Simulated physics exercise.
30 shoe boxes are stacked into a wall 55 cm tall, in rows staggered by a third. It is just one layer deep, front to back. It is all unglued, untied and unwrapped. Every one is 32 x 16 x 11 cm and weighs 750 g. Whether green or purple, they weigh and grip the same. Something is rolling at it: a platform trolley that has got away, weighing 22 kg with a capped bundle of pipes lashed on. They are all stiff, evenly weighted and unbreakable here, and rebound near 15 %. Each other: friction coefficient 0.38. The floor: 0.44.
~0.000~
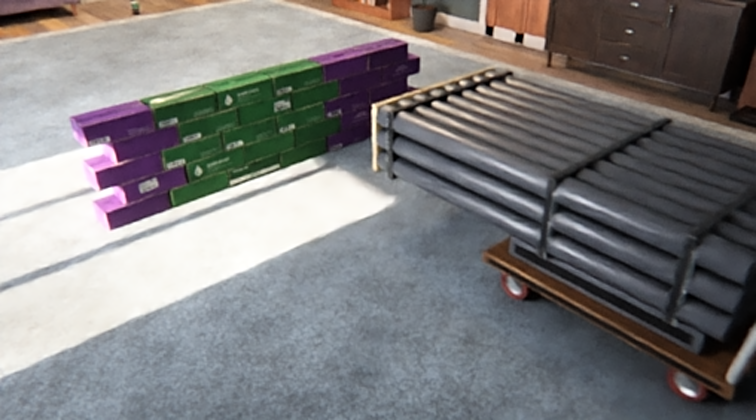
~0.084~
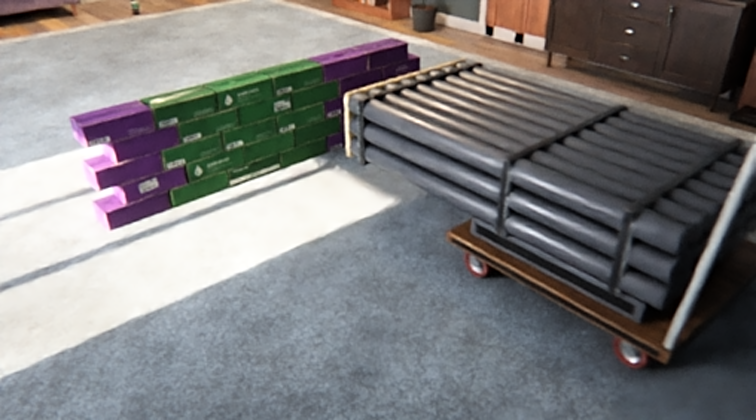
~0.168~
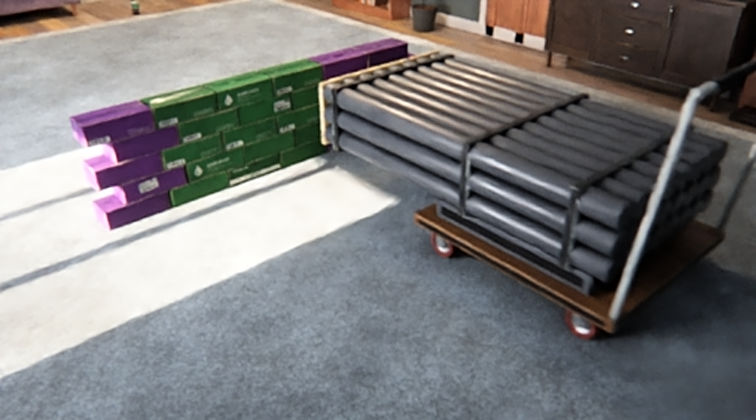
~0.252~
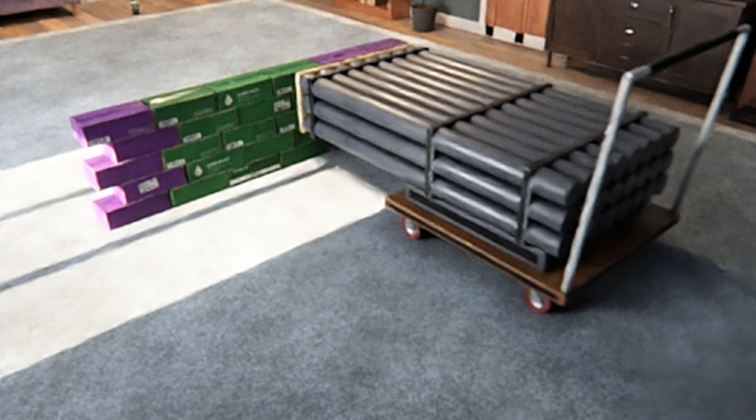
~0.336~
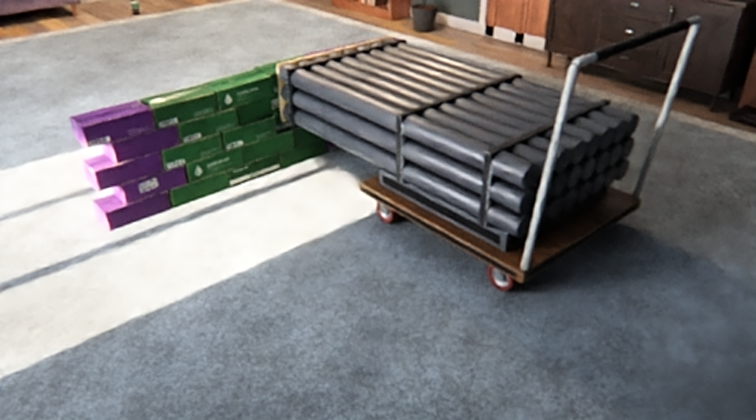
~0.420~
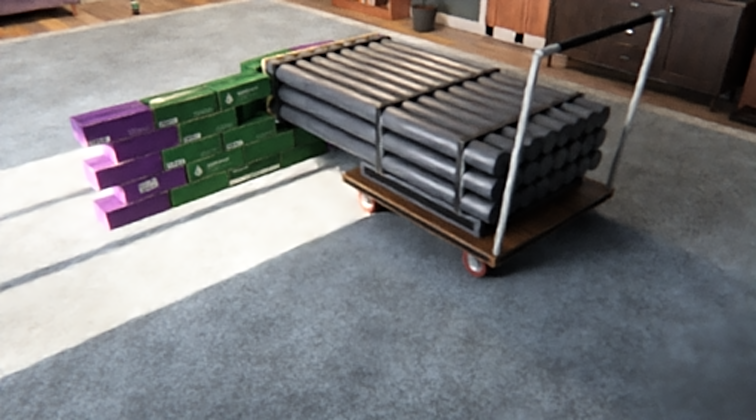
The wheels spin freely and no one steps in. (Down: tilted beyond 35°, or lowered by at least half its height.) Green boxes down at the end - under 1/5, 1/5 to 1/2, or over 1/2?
My call for the part down: Middle, a fifth to half.
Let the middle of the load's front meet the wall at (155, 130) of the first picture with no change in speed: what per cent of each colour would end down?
Result - purple: 30 %; green: 50 %.
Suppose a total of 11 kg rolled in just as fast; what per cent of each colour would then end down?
That would leave purple at 50 and green at 30 per cent.
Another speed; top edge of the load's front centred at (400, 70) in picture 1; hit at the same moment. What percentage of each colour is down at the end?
You'd end up with purple at 50 per cent down and green at 40 per cent.
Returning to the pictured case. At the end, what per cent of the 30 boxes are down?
Estimate: About 45% of them.
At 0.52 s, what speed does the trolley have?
Speed: Around 1.6 m/s.
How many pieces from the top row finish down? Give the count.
4.
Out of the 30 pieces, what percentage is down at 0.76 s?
By then 35 %.
Around 0.52 s, load 34 cm past the wall's line, still rolling; 3 of the 15 green boxes down (9 of 30 in all colours); top green box unmoved; top purple box tipped 18°, 10 cm lower.
Around 0.76 s, load 72 cm past the wall's line, still rolling; 5 of the 15 green boxes down (11 of 30 in all colours); top green box unmoved; top purple box tipped 16°, 31 cm lower.
Around 1.02 s, load 1.02 m past the wall's line, still rolling; 6 of the 15 green boxes down (13 of 30 in all colours); top green box unmoved; top purple box tipped 25°, 41 cm lower.
Around 1.38 s, load 1.27 m past the wall's line, still rolling; 6 of the 15 green boxes down (13 of 30 in all colours); top green box unmoved; top purple box 44 cm lower.
Finally (2.9 s), load 1.33 m past the wall's line, stopped; 6 of the 15 green boxes down (13 of 30 in all colours); top green box unmoved; top purple box 44 cm lower. That is 40 per cent. Seen by the last camera, middles, top green box near (178, 106), top purple box near (275, 67).
